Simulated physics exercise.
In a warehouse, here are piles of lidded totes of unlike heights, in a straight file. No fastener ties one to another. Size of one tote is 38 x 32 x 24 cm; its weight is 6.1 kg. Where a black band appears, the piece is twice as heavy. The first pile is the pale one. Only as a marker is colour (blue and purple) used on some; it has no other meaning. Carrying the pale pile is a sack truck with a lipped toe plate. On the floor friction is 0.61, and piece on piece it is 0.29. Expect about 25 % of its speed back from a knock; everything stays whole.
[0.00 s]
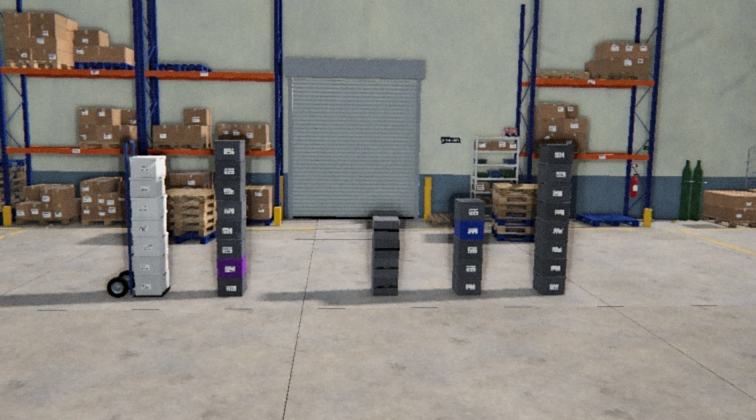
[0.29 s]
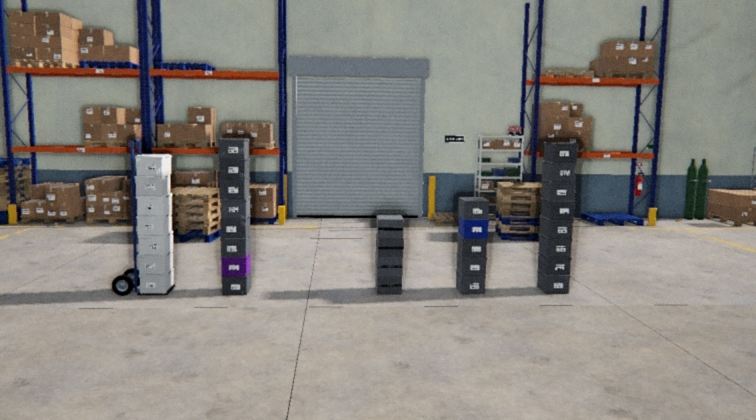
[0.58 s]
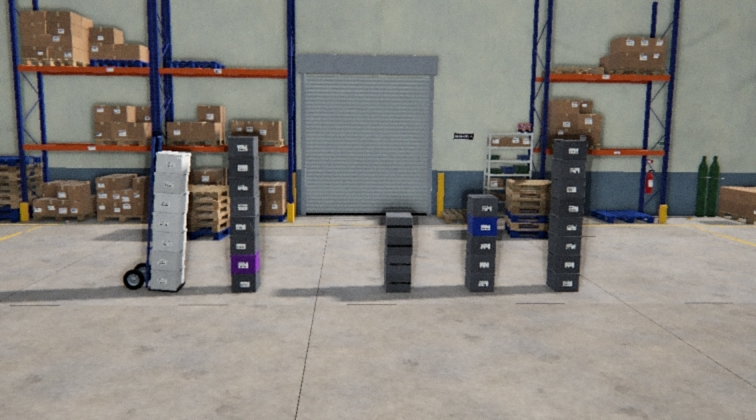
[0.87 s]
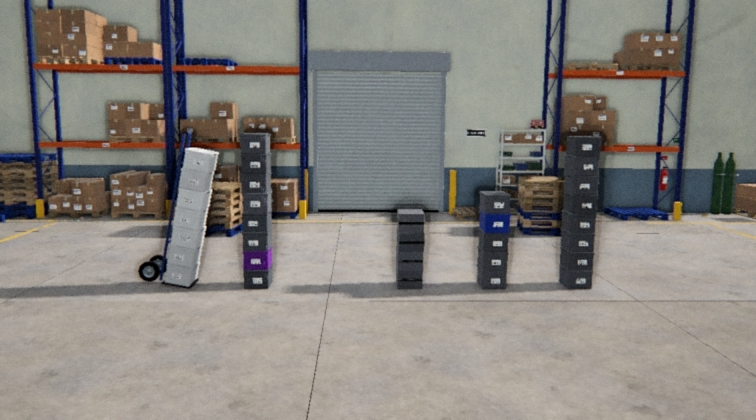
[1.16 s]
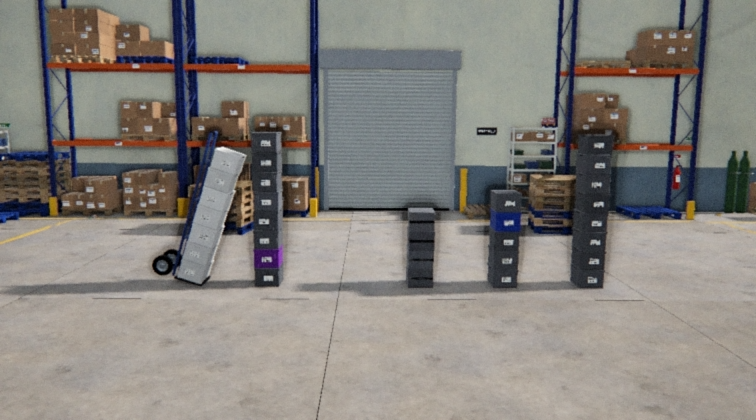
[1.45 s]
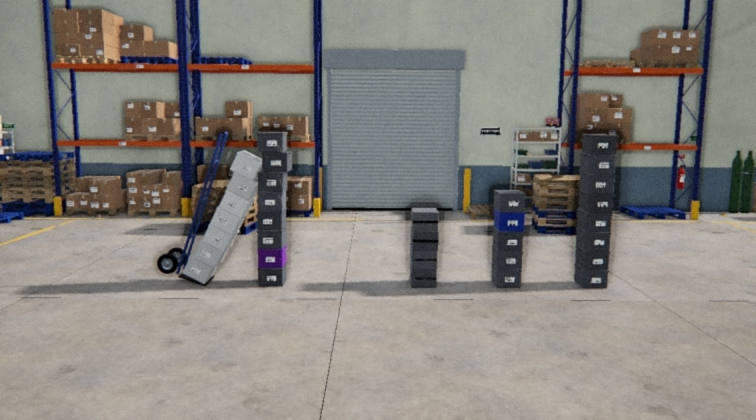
Five upright stacks of lidded totes stand in a row across a warehouse's concrete floor, seen from the front, with a grey roller door and loaded orange-and-blue racks behind. A pale stack on a blue hand truck is at far left, beside four dark stacks, one with a purple tote and another with a blue one. The truck and pale stack lean steadily rightward, the stack's top reaching the neighbouring dark stack, while the camera pans slightly left.
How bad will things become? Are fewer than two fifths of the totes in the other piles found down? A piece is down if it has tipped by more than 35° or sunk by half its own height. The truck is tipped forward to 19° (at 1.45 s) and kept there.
No.
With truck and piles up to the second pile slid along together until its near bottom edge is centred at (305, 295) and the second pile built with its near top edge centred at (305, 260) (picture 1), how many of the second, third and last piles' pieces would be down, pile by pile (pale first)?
Down by pile: Second 0, third 0, last 0.
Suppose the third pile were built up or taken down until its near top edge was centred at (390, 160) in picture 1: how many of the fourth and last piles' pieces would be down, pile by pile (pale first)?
Down by pile: Fourth 4, last 7.
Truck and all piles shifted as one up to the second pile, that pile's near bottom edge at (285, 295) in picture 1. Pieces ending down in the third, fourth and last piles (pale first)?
Pile by pile, third 3, fourth 3, last 0.
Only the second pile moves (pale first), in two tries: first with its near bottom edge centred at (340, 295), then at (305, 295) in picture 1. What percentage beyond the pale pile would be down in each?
Try 1: 0 %; try 2: 30 %.
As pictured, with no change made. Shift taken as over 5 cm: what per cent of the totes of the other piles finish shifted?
Shifted: 85 per cent.
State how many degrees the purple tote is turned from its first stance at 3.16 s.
Some 90°.
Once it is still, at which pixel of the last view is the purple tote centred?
Check around (309, 271) in the last image.
After 2.22 s, 7 of the pale pile down; none of the 25 other totes down, 8 disturbed; purple tote leaning 19°.
After 3.16 s, 7 of the pale pile down; 10 of the 25 other totes down; purple tote on its side.
At rest (7.9 s), 7 of the pale pile down; 14 of the 25 other totes down; purple tote on its side; blue tote leaning 57°, 50 cm lower. That is 56 per cent. As the last picture would show them, middles, purple tote near (309, 271), blue tote near (569, 259).
